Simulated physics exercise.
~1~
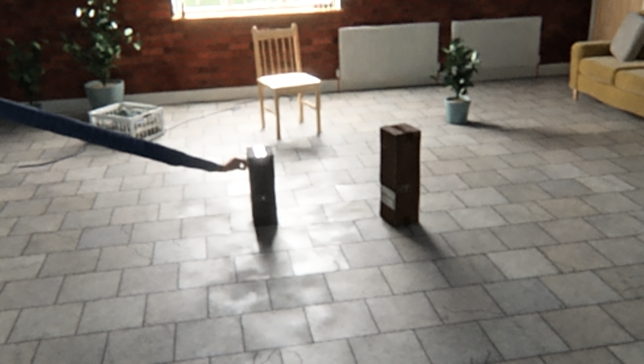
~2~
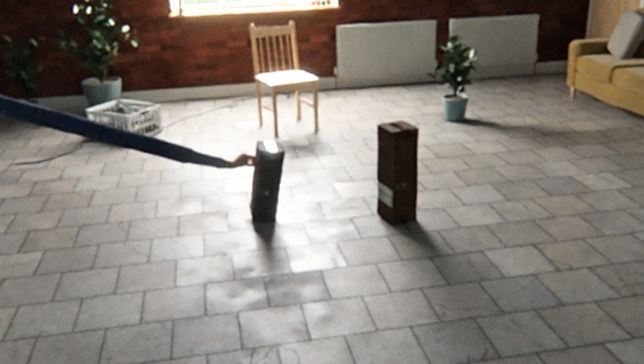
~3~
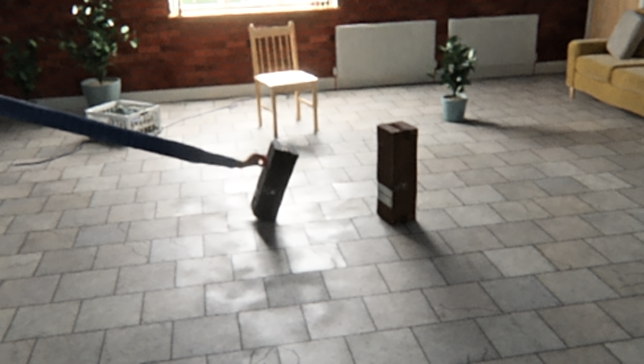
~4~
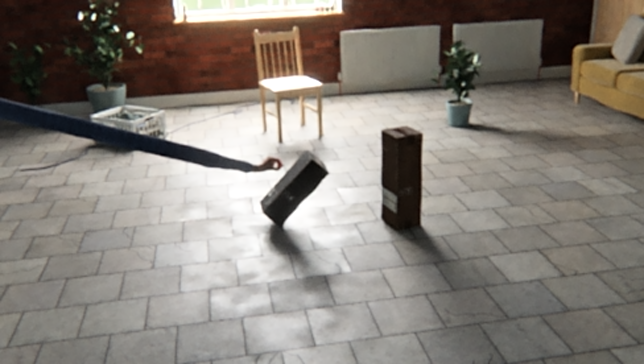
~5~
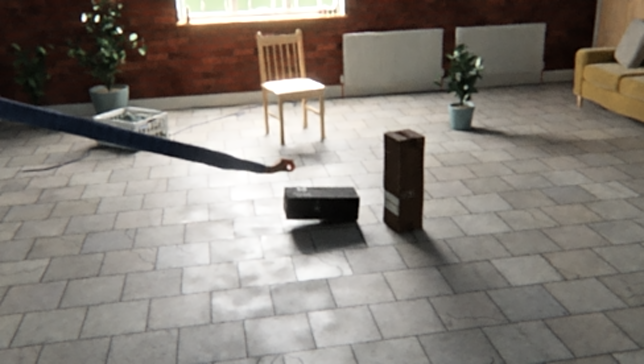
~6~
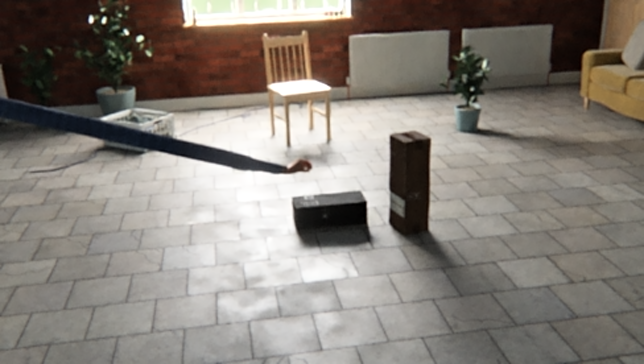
A hand pushes the black box rightward until it tips over onto its side.
